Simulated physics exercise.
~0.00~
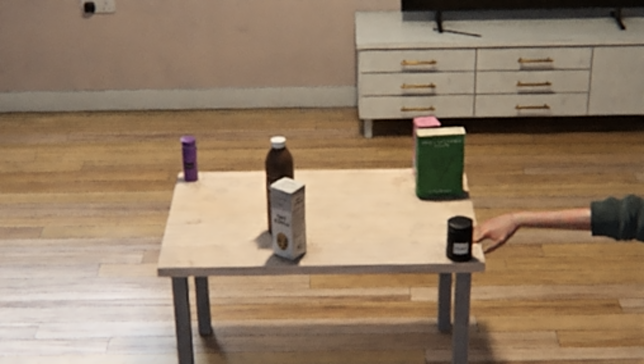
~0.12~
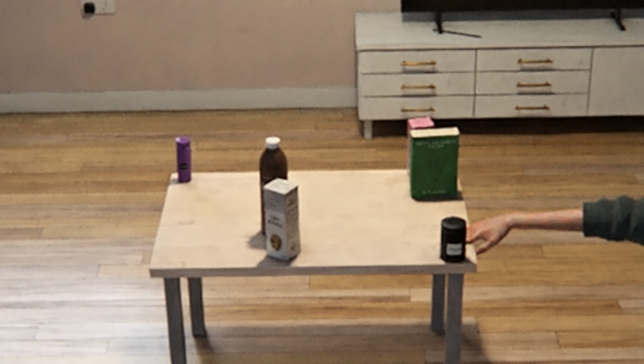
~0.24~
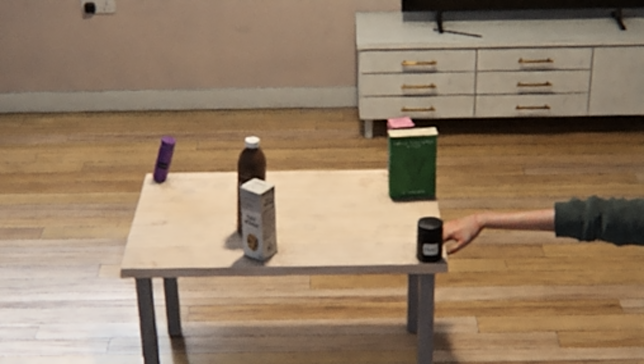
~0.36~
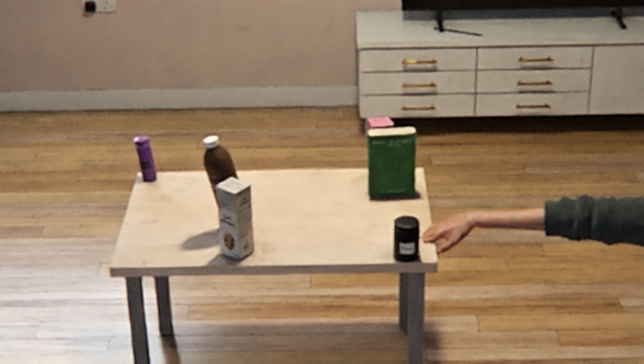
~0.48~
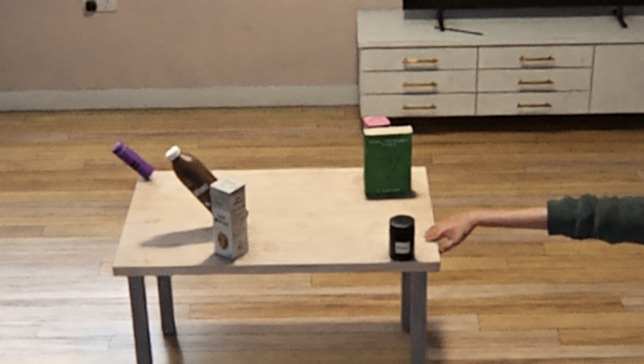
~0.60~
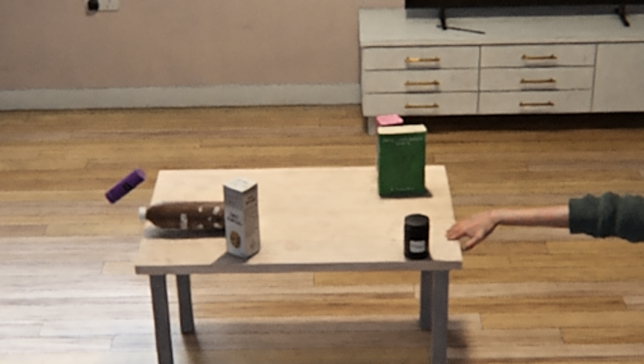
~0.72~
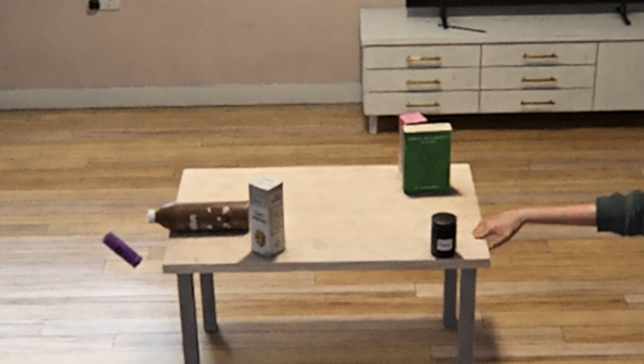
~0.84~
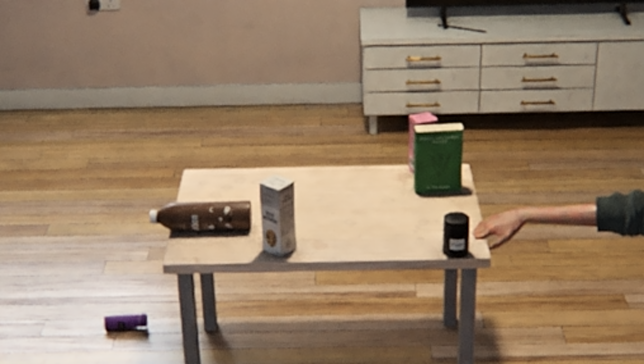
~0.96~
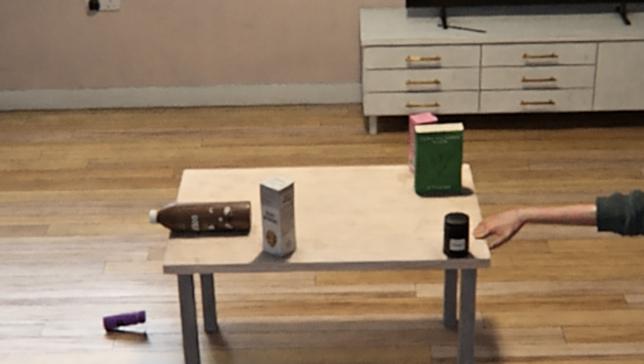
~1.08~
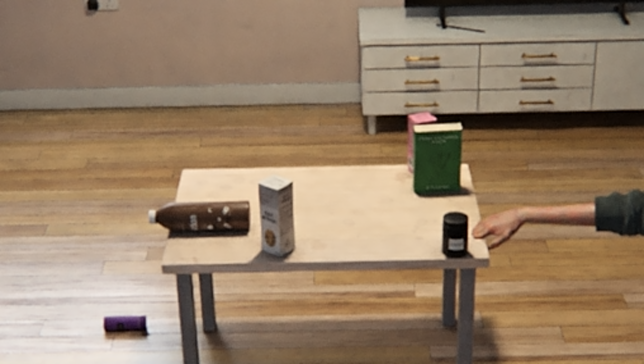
In this clip, a hand at the right edge of a small table moves with it as it shifts left, then back right; a purple cylinder topples off the left side onto the floor and a brown bottle tips over, ending on its side among the upright cartons, book and jar.
